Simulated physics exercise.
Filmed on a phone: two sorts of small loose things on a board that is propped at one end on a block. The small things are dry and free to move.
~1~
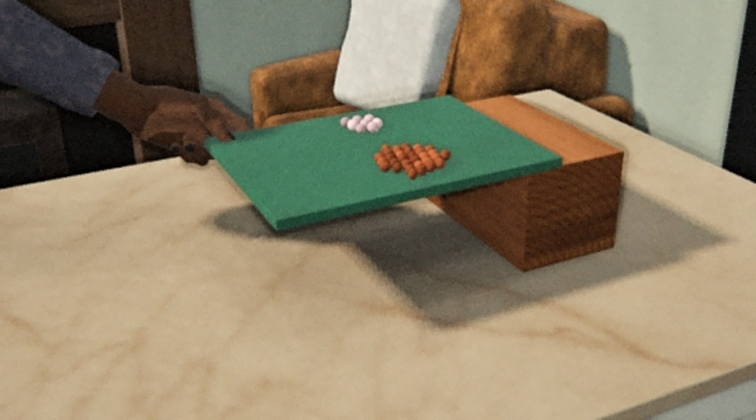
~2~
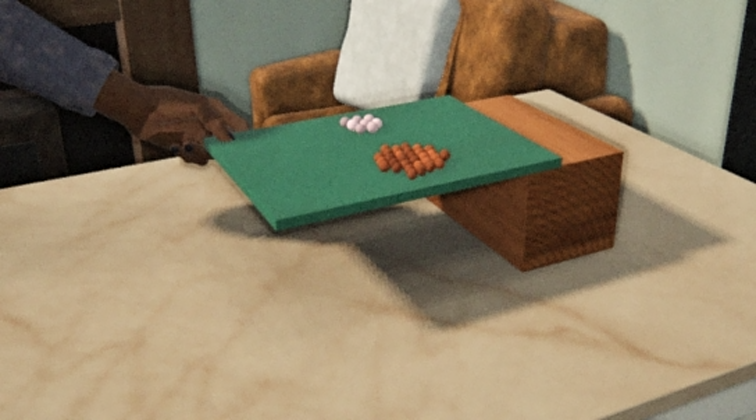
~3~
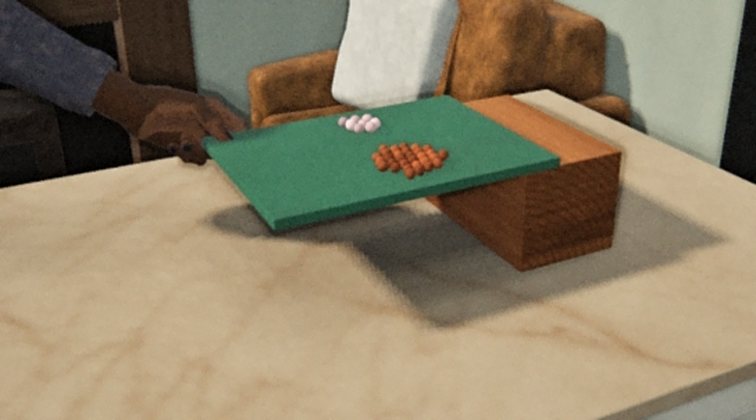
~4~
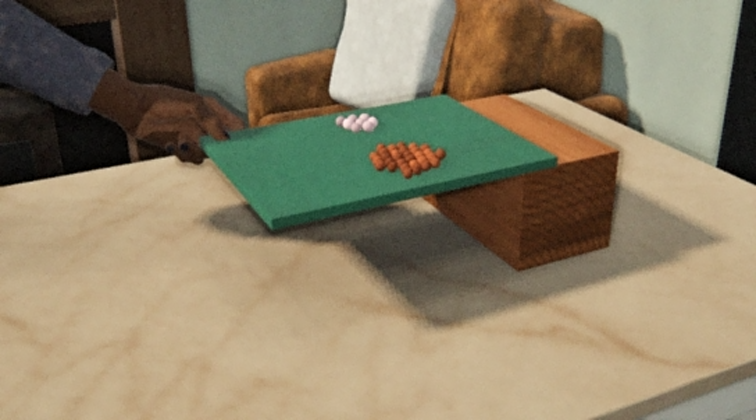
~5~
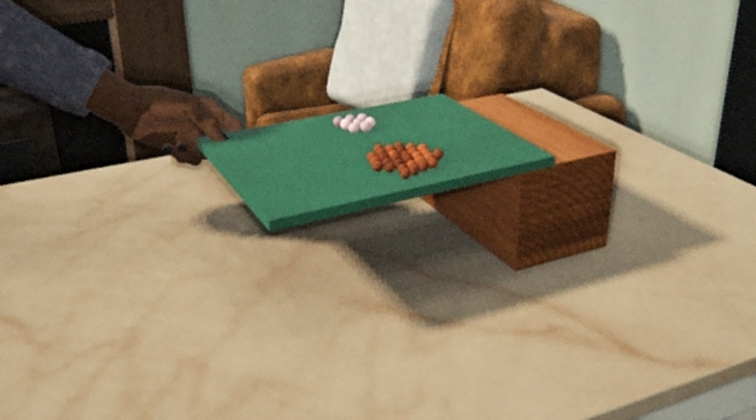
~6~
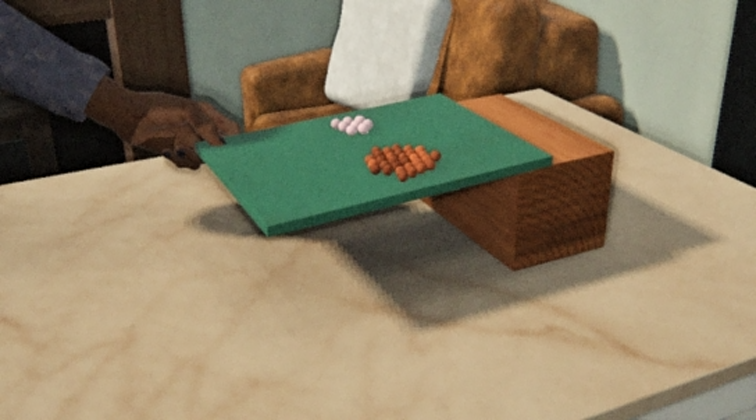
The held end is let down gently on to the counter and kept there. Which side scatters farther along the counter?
The back batch goes farther.
Then, 0.51 s on from there, board sloping at 16°; front batch the whole lot still on the board; back batch the whole lot still on the board.
Then, 0.96 s on from there, board resting at 26°; front batch mostly at the foot of the board; back batch mostly up to a board's length out.
Then, 1.35 s on from there, board resting at 26°; front batch mostly less than half a board's length out; back batch mostly one to two board lengths out.
In the end, board resting at 26°; front batch mostly less than half a board's length out; back batch mostly one to two board lengths out, near a third gone off the counter; the back batch has gone farther.
